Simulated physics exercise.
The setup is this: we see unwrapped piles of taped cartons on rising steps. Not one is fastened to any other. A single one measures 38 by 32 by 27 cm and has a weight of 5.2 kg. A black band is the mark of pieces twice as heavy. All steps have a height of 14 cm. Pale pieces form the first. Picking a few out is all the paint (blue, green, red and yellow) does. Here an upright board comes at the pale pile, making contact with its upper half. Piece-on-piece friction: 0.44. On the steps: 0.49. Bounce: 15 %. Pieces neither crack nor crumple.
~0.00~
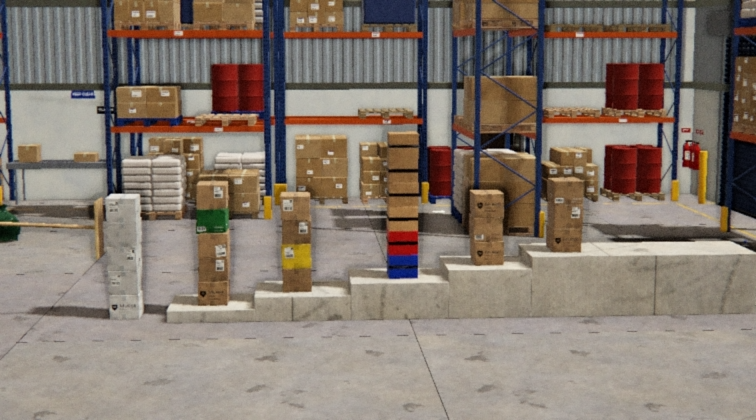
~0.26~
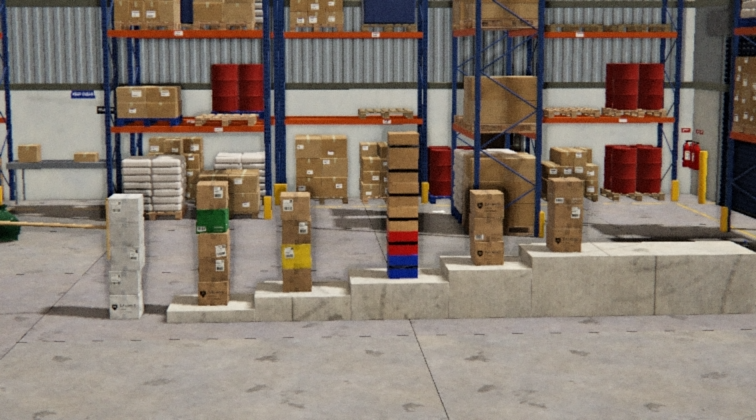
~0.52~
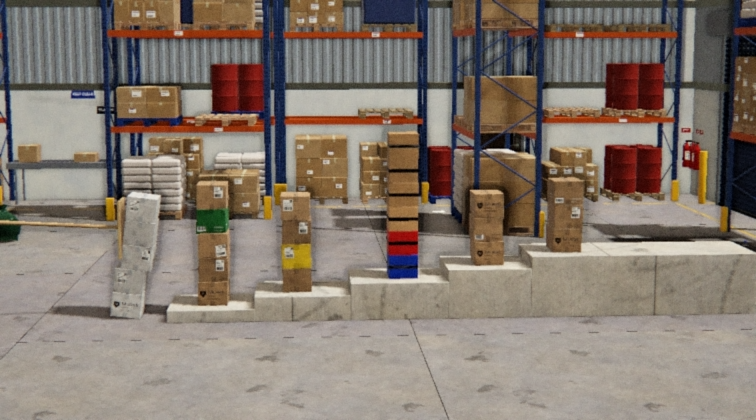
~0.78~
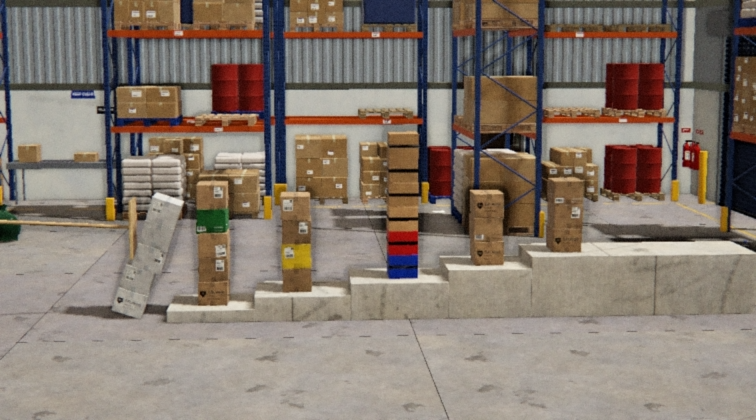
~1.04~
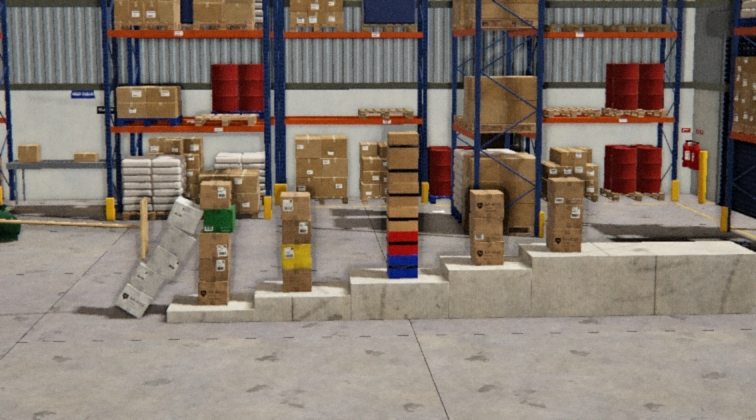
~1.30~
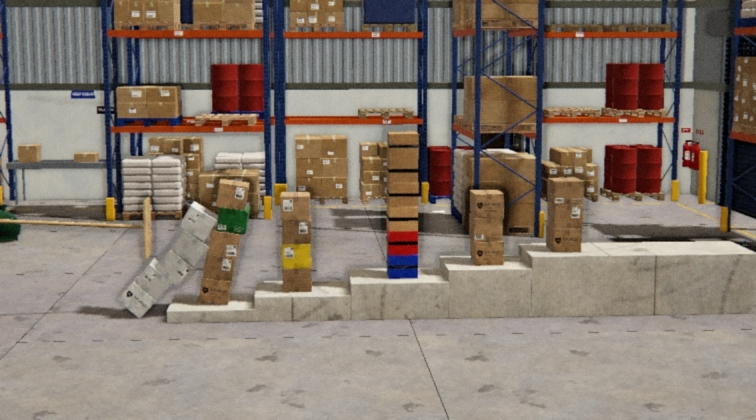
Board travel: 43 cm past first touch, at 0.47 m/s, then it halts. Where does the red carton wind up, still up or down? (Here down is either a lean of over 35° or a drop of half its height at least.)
Most likely it weathers it.
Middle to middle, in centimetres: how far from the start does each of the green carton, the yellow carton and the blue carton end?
Green 100 cm, yellow 40 cm, blue 0 cm.
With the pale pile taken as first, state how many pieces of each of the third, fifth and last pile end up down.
Tally - third: 3; fifth: 0; last: 0.
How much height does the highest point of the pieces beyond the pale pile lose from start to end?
Roughly 0 centimetres.
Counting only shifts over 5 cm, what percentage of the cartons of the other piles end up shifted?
The answer is 35 percent.
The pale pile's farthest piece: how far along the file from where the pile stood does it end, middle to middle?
I'd say close to 120 cm along.
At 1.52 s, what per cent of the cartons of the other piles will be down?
It's 0 percent at that point.
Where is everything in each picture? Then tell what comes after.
In the first picture (we follow the side turned to the camera), board (96, 223) 9 cm short; red carton (404, 243); yellow carton (296, 257); green carton (211, 222); no other piece has moved.
Board (107, 223) 28 mm in; red carton (404, 243), in the second picture.
Board (119, 223) 15 cm in, top of the pale pile leaning 7°; red carton (404, 243); no other piece has moved, in the third picture.
Board (130, 223) 27 cm in, top of the pale pile leaning 19°; red carton (404, 243); no other piece has moved, in the fourth picture.
Board (142, 223) 39 cm in, top of the pale pile leaning 25°; red carton (404, 243); green carton (218, 221) displaced 8 cm; 2 stirred so far, in the fifth picture.
Board (145, 223) 43 cm in, stopped, top of the pale pile leaning 31°; red carton (404, 243); green carton (232, 221) tipped 9°; yellow carton (296, 257); 5 stirred so far, in the sixth picture.
Around 1.52 s, 5 of the pale pile down; none of the 21 other cartons down, 5 disturbed; red carton unmoved; green carton tipped 21°.
Around 1.88 s, 5 of the pale pile down; 2 of the 21 other cartons down; red carton unmoved; green carton tipped 30°, 16 cm lower.
Around 2.26 s, 5 of the pale pile down; 7 of the 21 other cartons down; red carton unmoved; yellow carton tipped 38°.
Finally (3.2 s), 5 of the pale pile down; 7 of the 21 other cartons down; red carton unmoved; yellow carton on its side; blue carton unmoved. Seen by the last camera, middles, red carton near (403, 240), yellow carton near (332, 272).
